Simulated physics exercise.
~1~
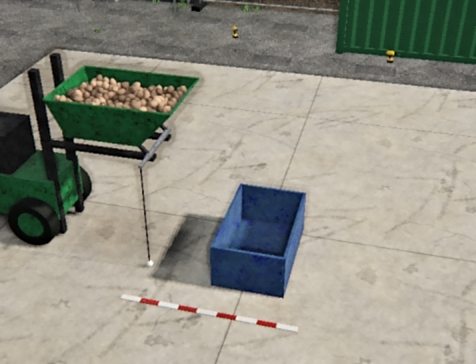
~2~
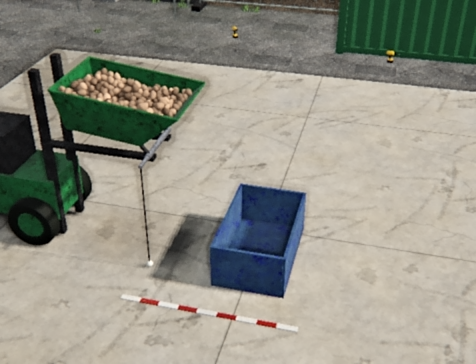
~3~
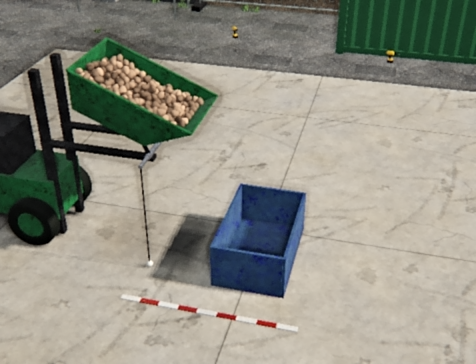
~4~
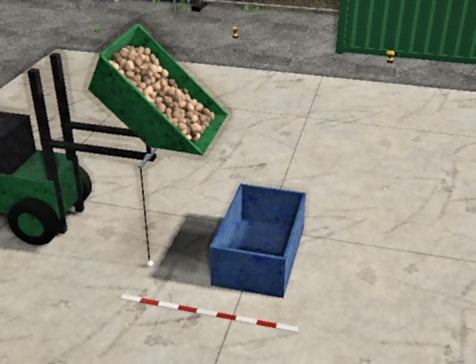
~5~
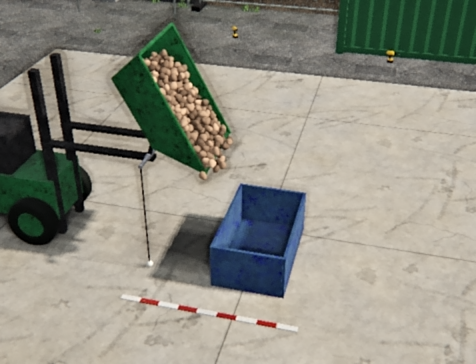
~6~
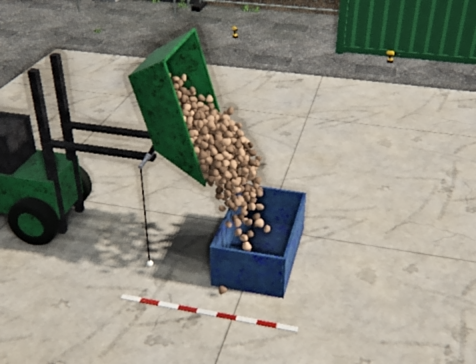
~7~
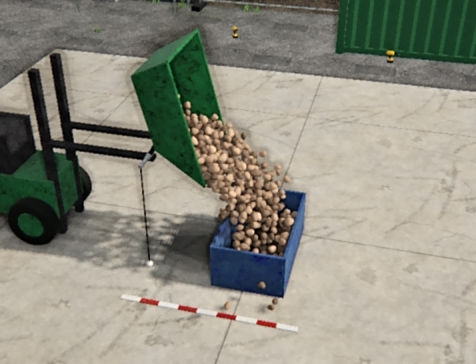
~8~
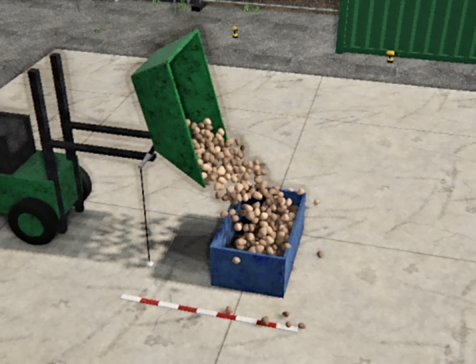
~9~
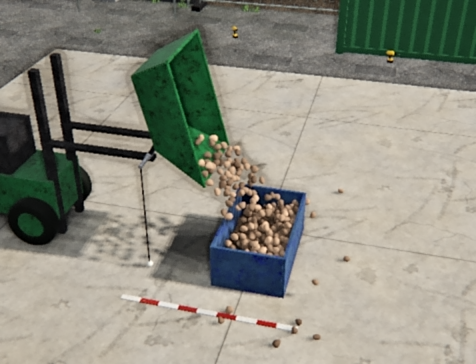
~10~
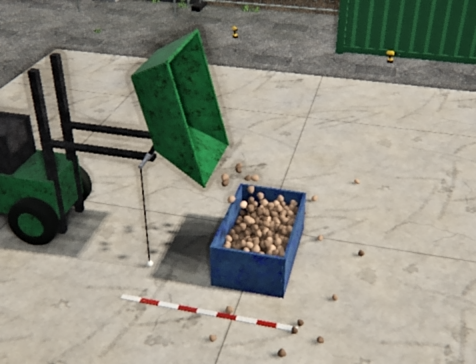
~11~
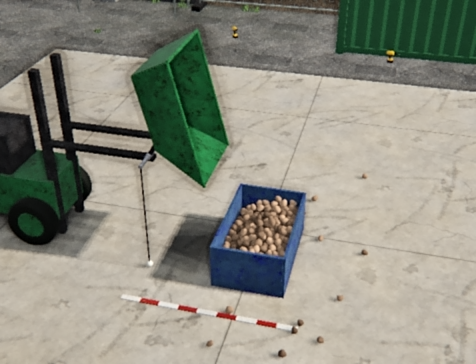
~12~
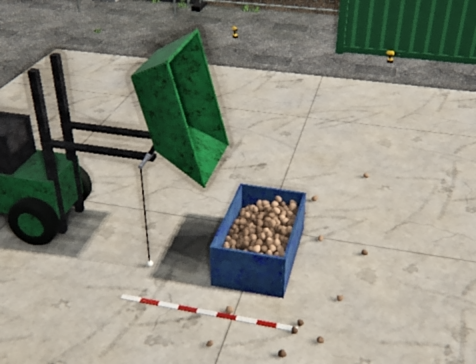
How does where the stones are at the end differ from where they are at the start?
At the start the stones are up in the raised green skip on the left. At the end nearly all of them lie lower down and further right in the blue bin, with a few scattered on the ground around it.
